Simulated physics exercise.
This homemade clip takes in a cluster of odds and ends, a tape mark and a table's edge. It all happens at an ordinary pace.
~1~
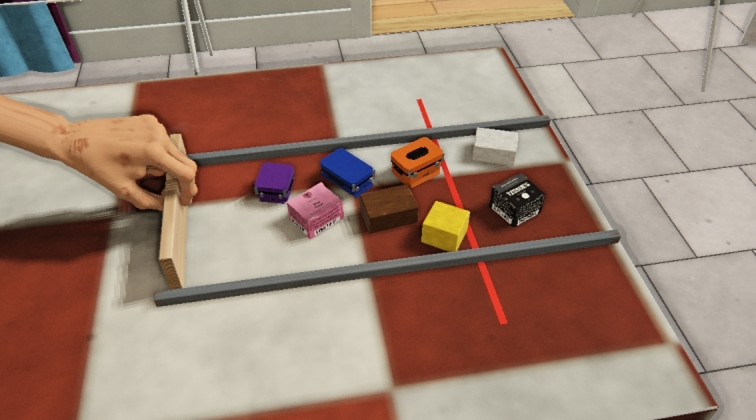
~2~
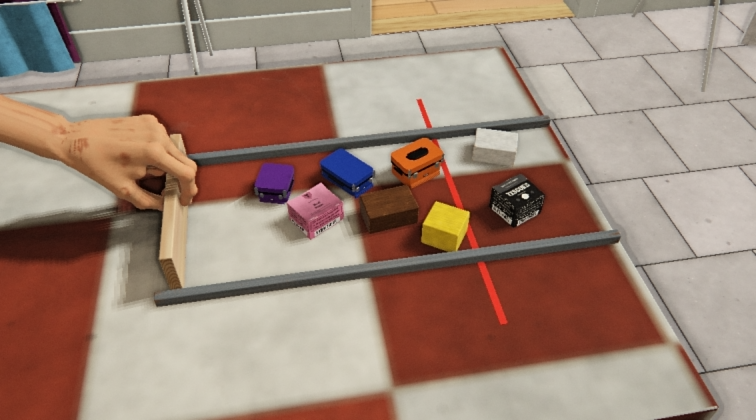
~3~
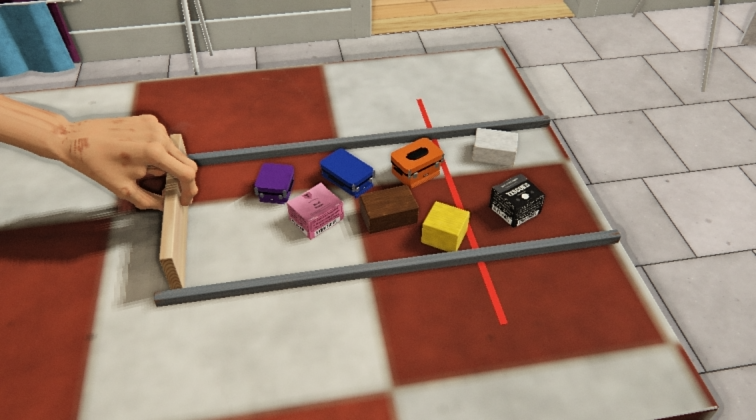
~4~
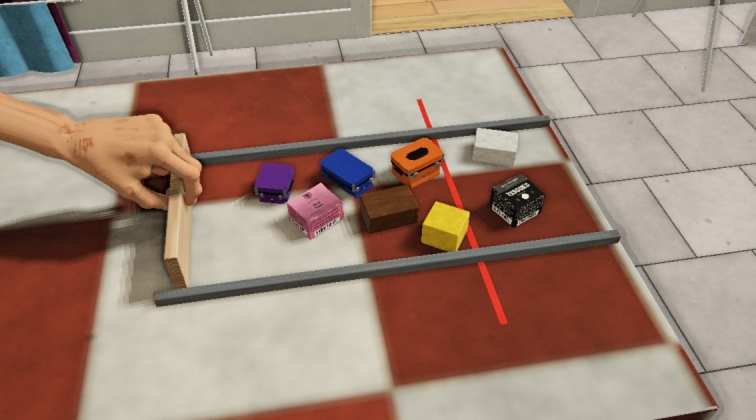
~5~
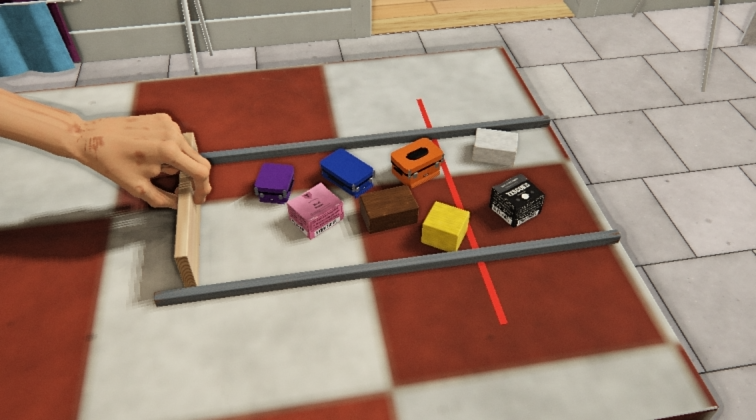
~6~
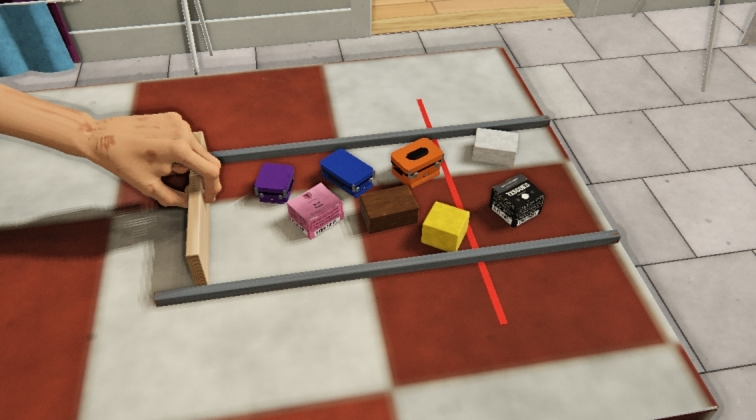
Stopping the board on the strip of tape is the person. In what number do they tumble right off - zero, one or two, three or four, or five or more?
Off the edge will go nothing.
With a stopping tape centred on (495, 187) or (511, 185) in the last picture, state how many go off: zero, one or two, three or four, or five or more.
Taking the two tapes in that order, I'd say one to two and either three or four.
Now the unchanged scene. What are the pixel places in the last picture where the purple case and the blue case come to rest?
I'd say approximately (460, 160) and then (491, 161).
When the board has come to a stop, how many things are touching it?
3 in contact.
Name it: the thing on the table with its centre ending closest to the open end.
The white block.
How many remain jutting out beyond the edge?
Answer: 1.
A little later, none off yet; white block at rest near (495, 147); black box at rest near (517, 200); yellow block at rest near (445, 227).
When it is over, the number that fall off is zero.
